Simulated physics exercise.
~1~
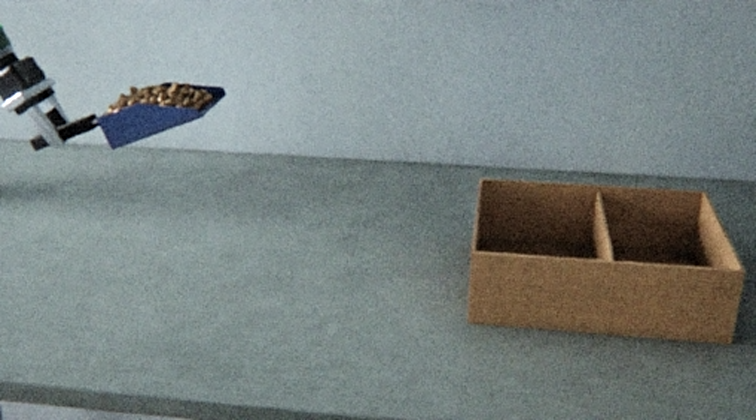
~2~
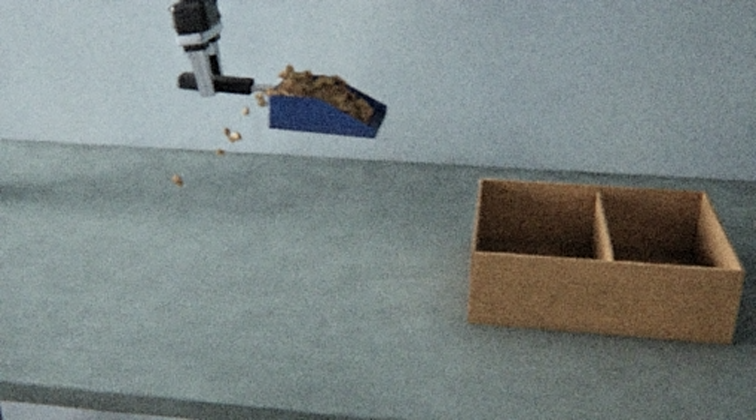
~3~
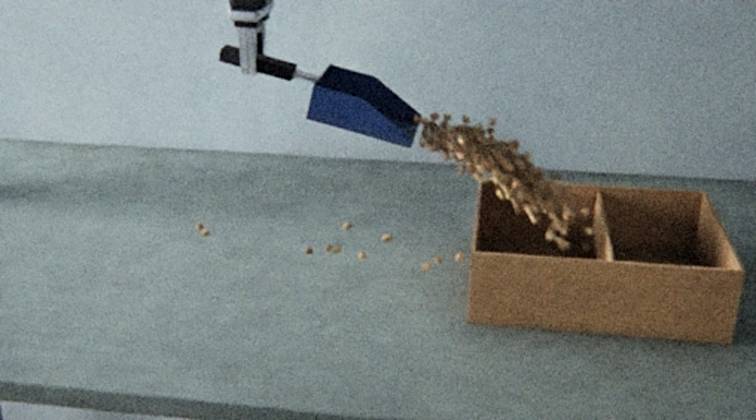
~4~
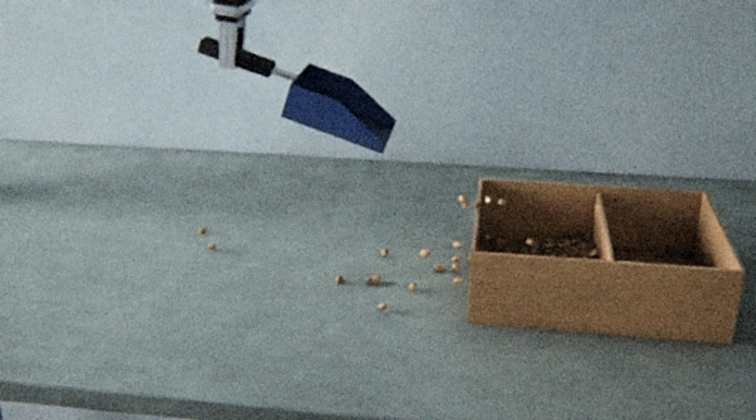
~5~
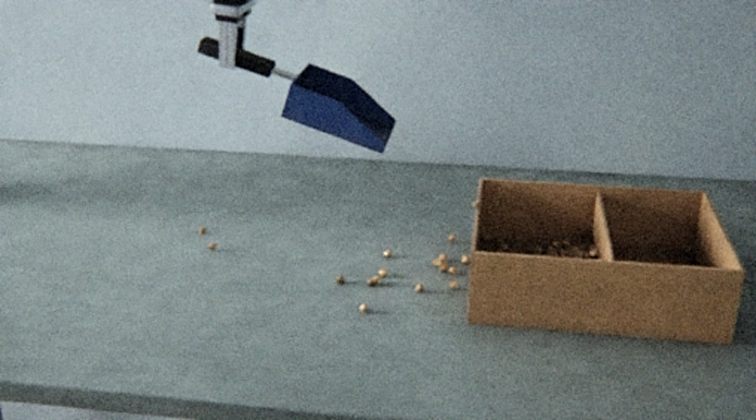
A robot arm tips beans from a blue scoop into a divided box, spilling some outside.
